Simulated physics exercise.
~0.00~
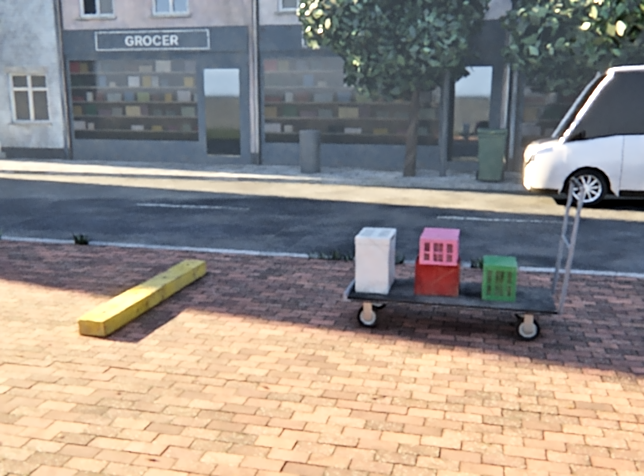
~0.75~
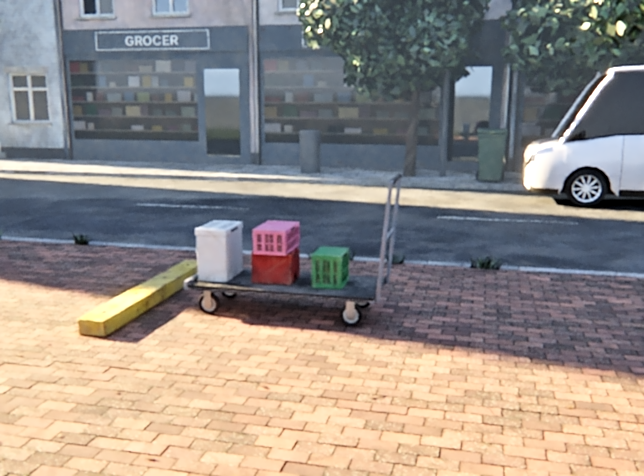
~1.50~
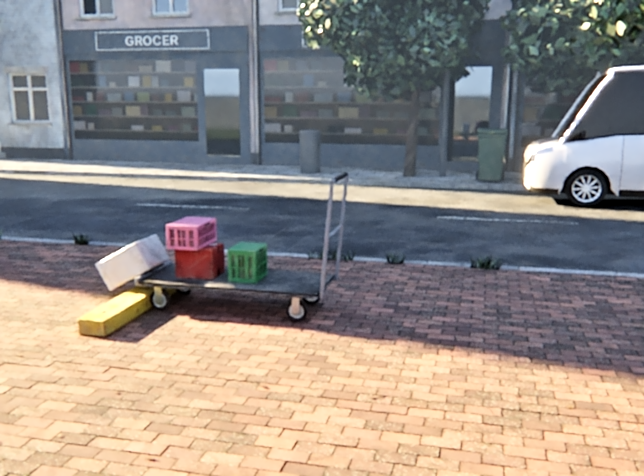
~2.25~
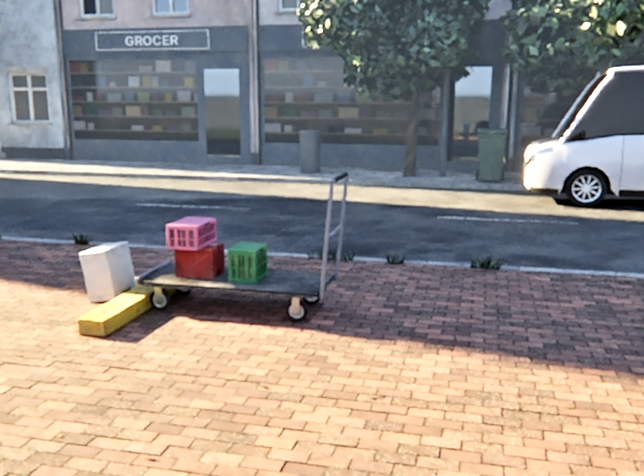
A flatbed trolley carrying a white tote, a red carton, a pink crate and a green crate rolled left across the brick paving into a yellow kerb, where the tote toppled off the front and ended upside down, while the others stayed aboard.
